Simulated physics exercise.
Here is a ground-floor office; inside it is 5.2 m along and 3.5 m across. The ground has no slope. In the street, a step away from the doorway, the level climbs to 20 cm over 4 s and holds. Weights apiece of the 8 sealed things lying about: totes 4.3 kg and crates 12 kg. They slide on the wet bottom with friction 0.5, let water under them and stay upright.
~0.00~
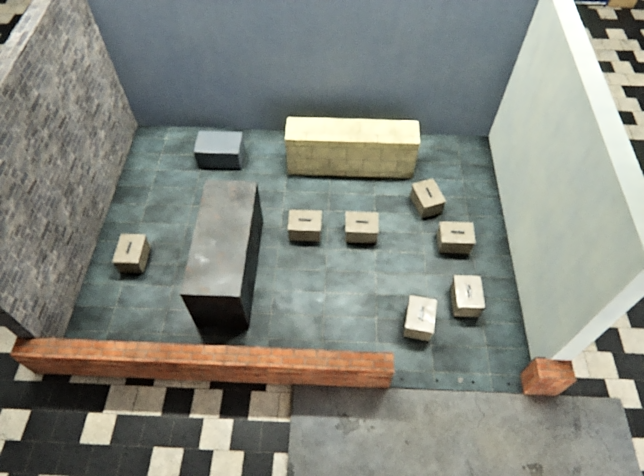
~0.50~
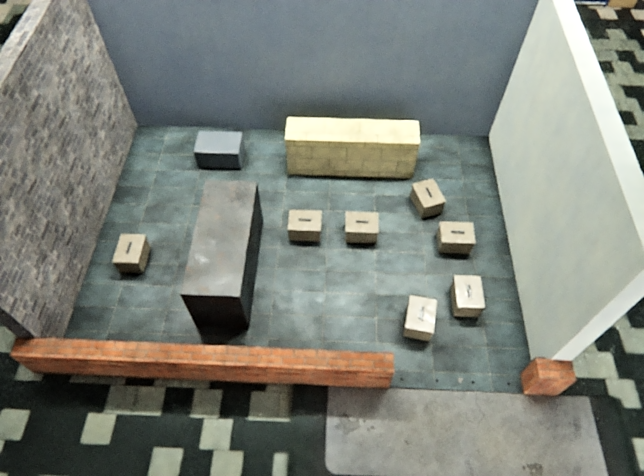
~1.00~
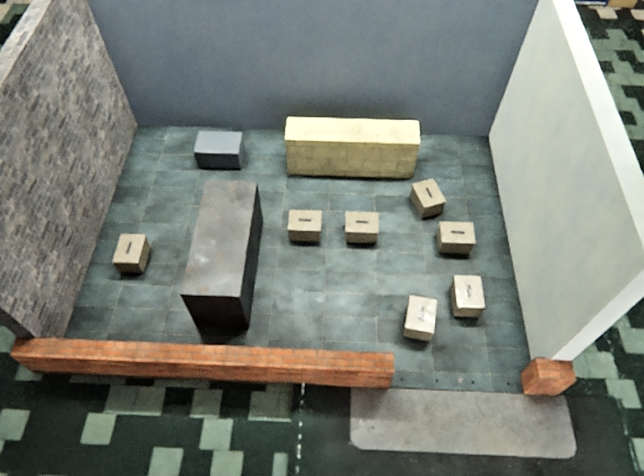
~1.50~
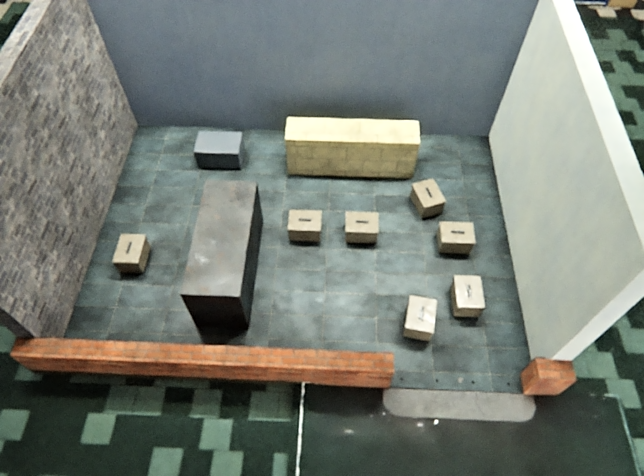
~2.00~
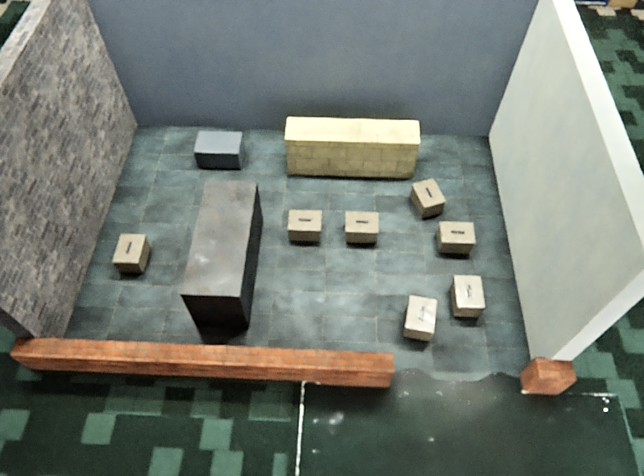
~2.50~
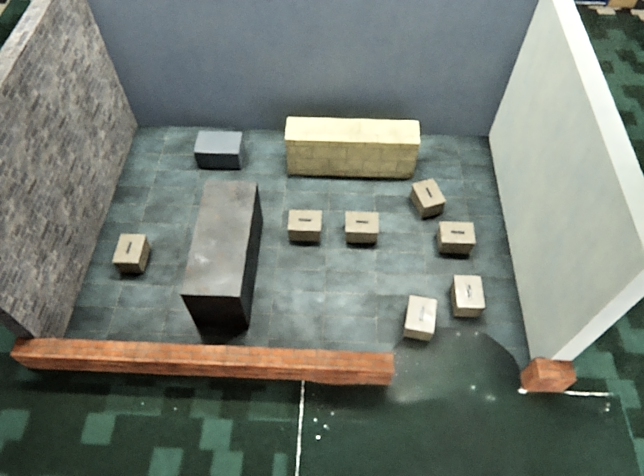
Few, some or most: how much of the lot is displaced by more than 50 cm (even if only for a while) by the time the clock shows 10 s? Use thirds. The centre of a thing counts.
That comes to at least two thirds.
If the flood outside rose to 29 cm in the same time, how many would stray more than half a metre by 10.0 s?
In that case 8 of them.
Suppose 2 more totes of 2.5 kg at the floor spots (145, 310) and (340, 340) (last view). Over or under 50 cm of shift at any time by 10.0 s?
In turn: Short of it, under.
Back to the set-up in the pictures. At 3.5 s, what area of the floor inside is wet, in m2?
About 2.5 m2.
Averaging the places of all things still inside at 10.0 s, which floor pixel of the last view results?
Near (228, 207).
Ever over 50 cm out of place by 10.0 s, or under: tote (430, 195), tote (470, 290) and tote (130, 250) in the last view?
In that order: Over, more, less.
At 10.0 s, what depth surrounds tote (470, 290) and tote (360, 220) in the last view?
About 13 and 8 cm.
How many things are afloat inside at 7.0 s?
4 of them.
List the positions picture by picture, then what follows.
In the first frame, a tote at (429, 193) rests on the ground; a tote at (362, 222) rests on the ground; water covers 0.0 m2; 0 of 8 have shifted.
In the second frame, a tote at (429, 193), on the bottom; a tote at (362, 222) rests on the ground; 0.0 m2 under water; 0 of 8 have shifted.
In the third frame, a tote at (429, 193) rests on the ground; a tote at (362, 222), on the bottom; 0.0 m2 under water; 0 of 8 have shifted.
In the fourth frame, a tote at (429, 193) rests on the ground; a tote at (362, 222), on the bottom; water covers 0.0 m2; 0 of 8 have shifted.
In the fifth frame, a tote at (429, 193), on the bottom; a tote at (362, 222), on the bottom; water covers 0.0 m2; 0 of 8 have shifted.
In the sixth frame, a tote at (429, 193), on the bottom; a tote at (362, 222), on the bottom; water covers 0.5 m2; 0 of 8 have shifted.
After 3.5 s 0 of 8 are over 50 cm from their spots; 0 afloat.
After 4.5 s 2 of 8 are over 50 cm from their spots; 1 afloat.
After 7.0 s 5 of 8 are over 50 cm from their spots; 4 afloat.
After 10.0 s 7 of 8 are over 50 cm from their spots, and 7 have been at some point; 7 afloat.
